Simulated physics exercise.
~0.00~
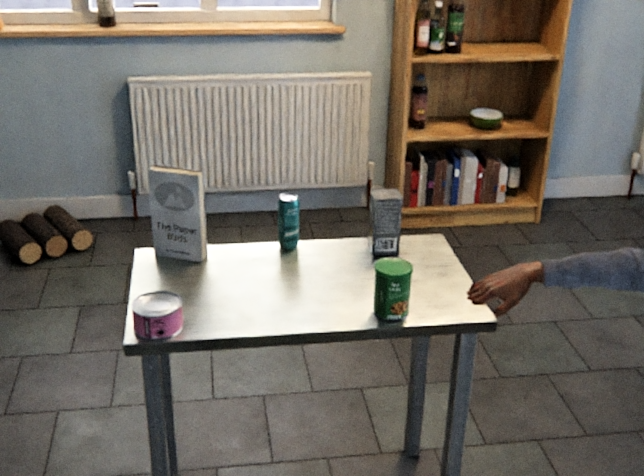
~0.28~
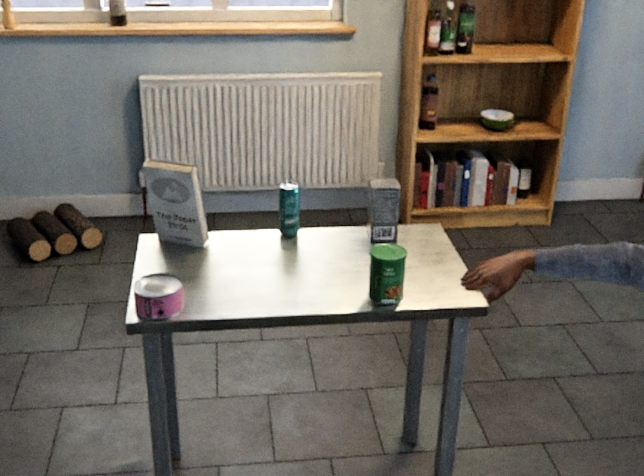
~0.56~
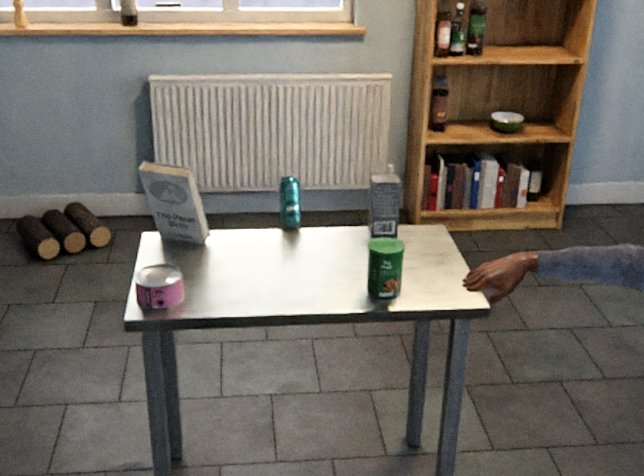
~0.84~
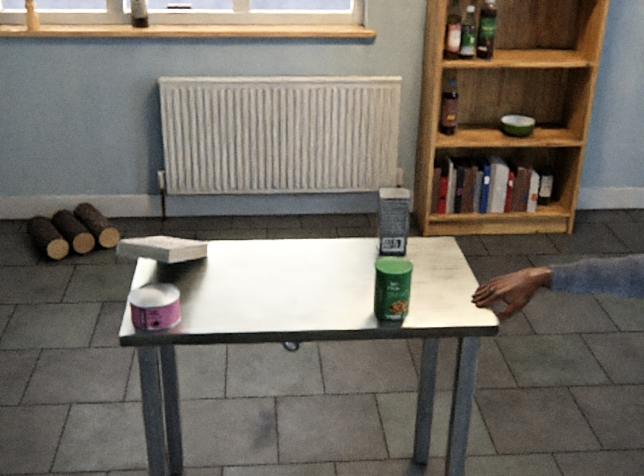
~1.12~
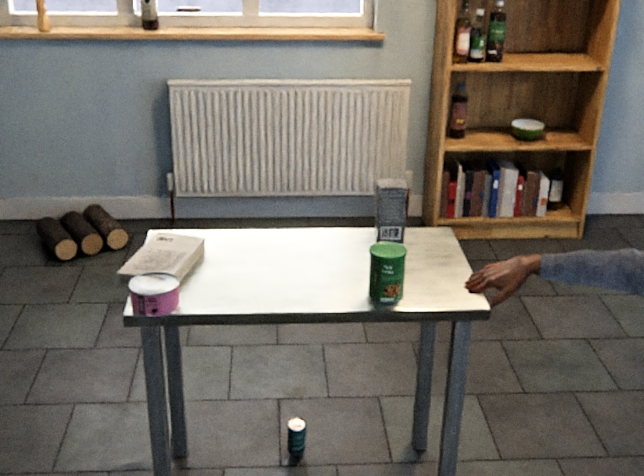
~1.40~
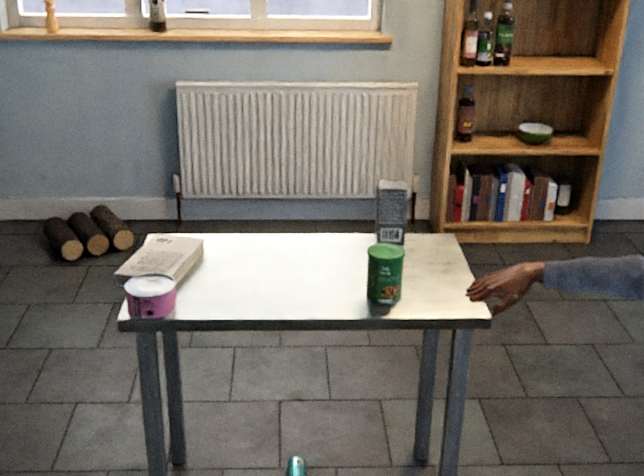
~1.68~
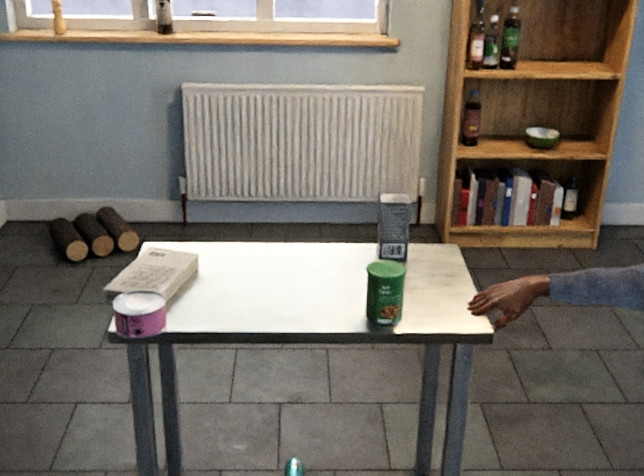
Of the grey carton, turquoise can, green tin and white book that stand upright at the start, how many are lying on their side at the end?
Two of them are on their side, the white book on the table and the turquoise can on the floor.
Tiled room with a hand shaking a side table, a white book toppling flat and a turquoise can falling to the floor.
